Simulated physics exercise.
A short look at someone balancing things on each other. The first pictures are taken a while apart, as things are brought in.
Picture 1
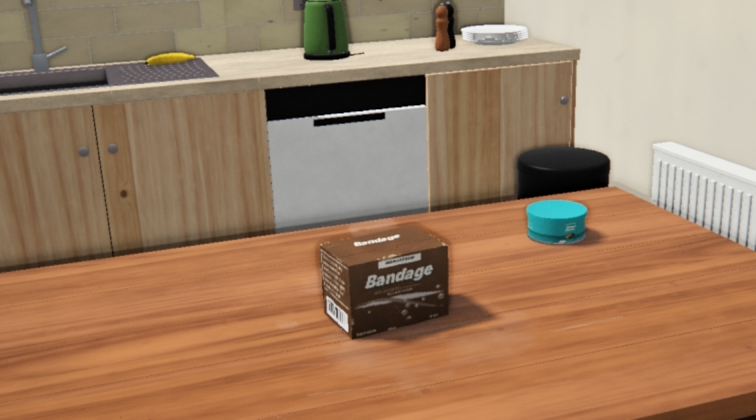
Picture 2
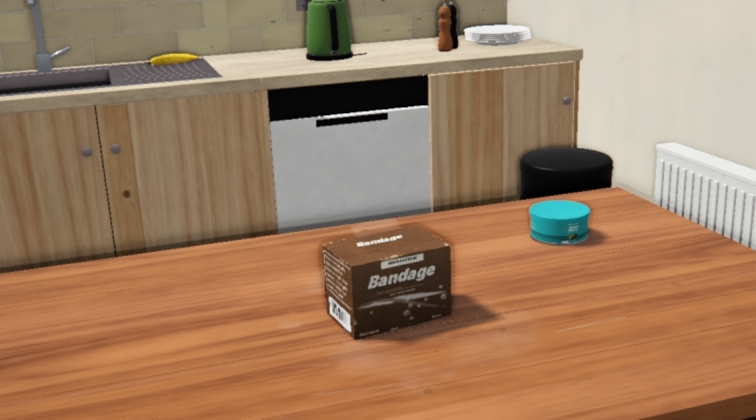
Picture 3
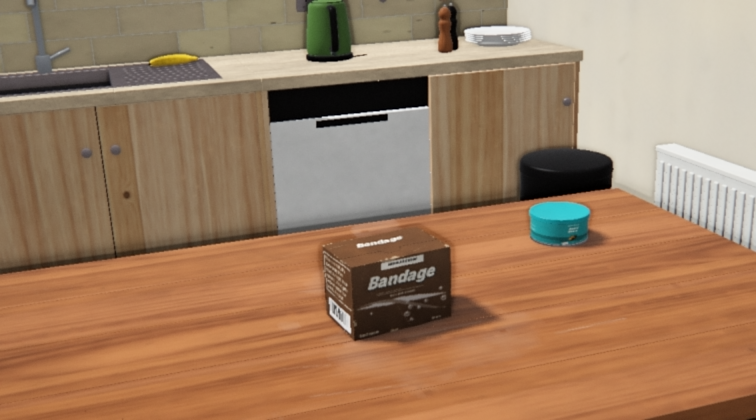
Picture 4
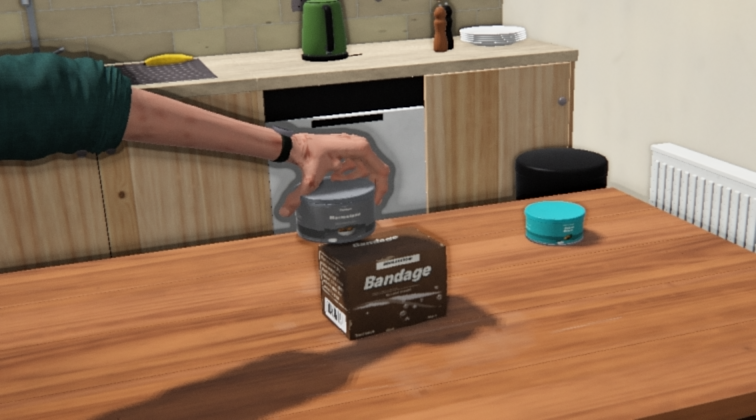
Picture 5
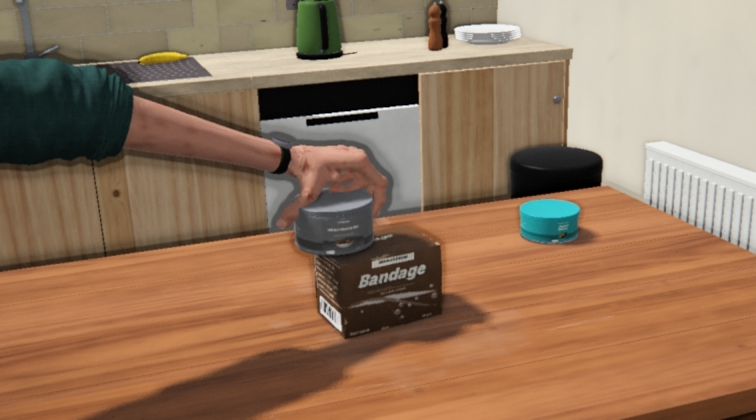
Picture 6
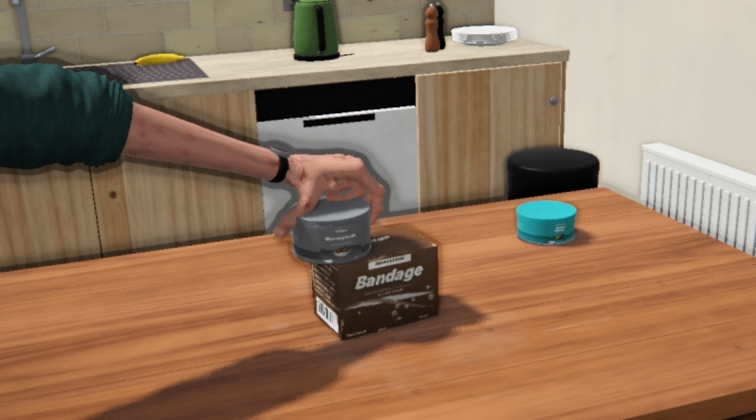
A hand in a dark green sleeve came in from the left holding a grey tub and lowered it onto the brown bandage box, while a turquoise tub sat on the table to the right.
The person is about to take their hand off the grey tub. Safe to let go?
Outcome: The pile holds.
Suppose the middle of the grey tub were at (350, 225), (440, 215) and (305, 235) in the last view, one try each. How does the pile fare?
First, it keeps its balance; second, it loses its balance; third, it loses its balance.
Then, 0.50 s on from there, no change.
Then, 1.20 s on from there, grey tub resting near (331, 230).
In the end, all 3 unmoved. At the end, from the last picture's camera, grey tub near (331, 230). The pile keeps its balance.
